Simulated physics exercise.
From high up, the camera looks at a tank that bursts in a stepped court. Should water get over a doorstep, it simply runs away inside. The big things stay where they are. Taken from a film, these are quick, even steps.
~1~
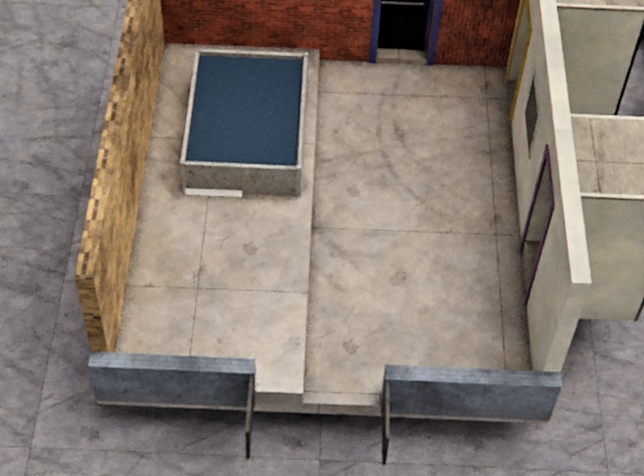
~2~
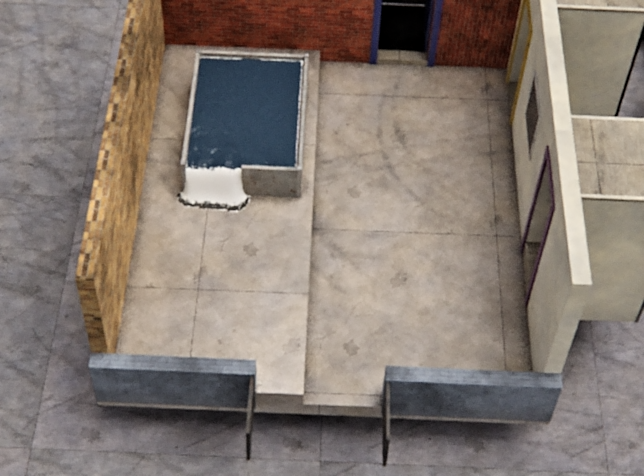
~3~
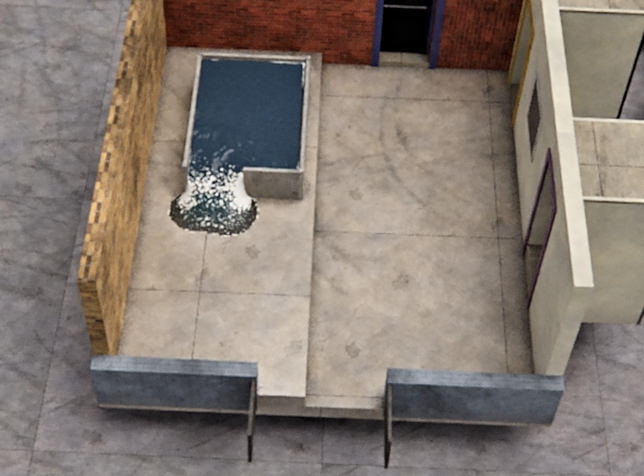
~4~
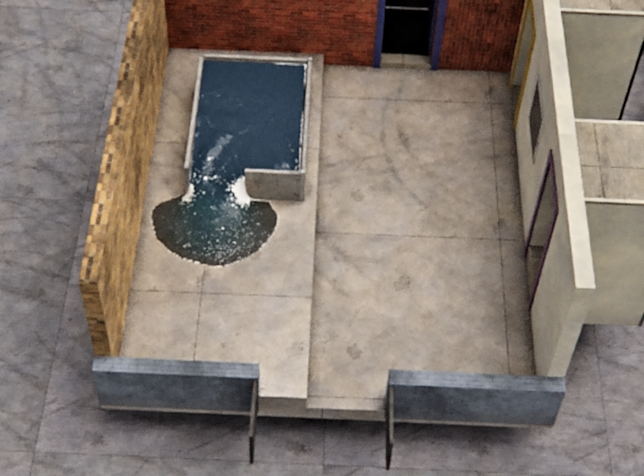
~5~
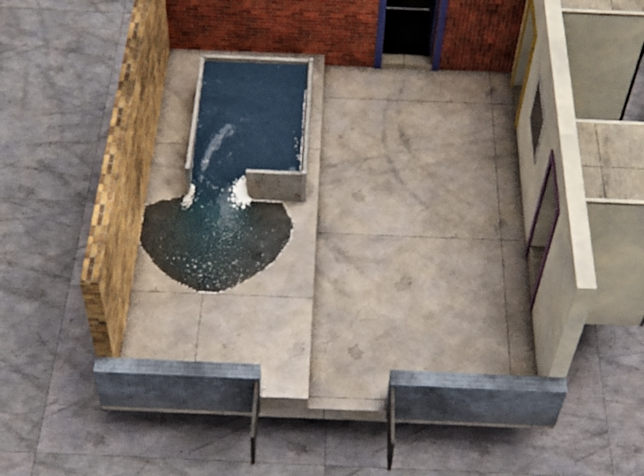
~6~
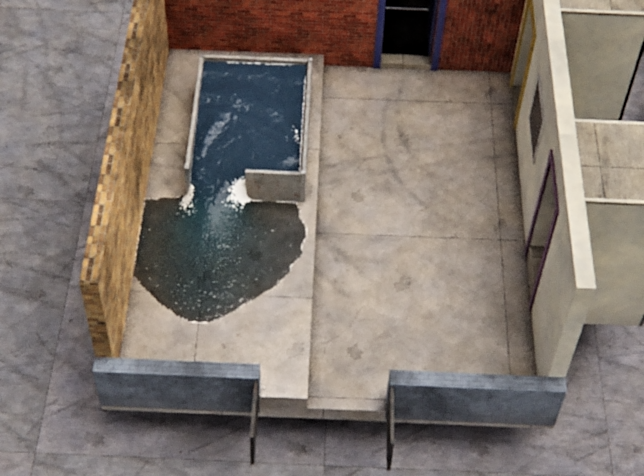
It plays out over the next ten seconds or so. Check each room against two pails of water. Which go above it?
The purple door stays at or below; the blue door stays at or below; the yellow door stays at or below.
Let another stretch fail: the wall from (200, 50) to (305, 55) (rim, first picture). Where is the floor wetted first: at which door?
First to be reached: The blue door.
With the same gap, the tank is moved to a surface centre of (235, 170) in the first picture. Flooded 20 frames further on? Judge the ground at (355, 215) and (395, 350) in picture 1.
In the order asked: Unreached, then waterlogged.
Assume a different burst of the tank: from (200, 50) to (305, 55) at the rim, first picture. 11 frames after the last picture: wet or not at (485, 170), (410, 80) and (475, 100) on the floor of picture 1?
Respectively: Parched, drenched and drenched.
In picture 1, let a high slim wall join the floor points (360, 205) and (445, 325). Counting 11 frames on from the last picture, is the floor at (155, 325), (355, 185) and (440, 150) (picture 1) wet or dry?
Reading them off in sequence: Swamped, spared, spared.
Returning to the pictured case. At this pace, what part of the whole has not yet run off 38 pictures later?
My reading is around 90 percent.
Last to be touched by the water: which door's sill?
Answer: The door marked blue.
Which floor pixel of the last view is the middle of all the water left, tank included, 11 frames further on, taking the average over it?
I'd say near (230, 198).
A moment on, water covers 20 % of the floor; the purple door not reached, the blue door not reached, the yellow door not reached.
Next, water covers 25 % of the floor; the purple door not reached, the blue door not reached, the yellow door not reached.
Then, water covers 30 % of the floor; the purple door not reached, the blue door not reached, the yellow door not reached.
Later, water covers 55 % of the floor; the purple door wet at the sill, nothing in, the blue door not reached, the yellow door not reached.
In the end, water covers 90 % of the floor; the purple door wet at the sill, nothing in, the blue door wet at the sill, nothing in, the yellow door wet at the sill, nothing in.
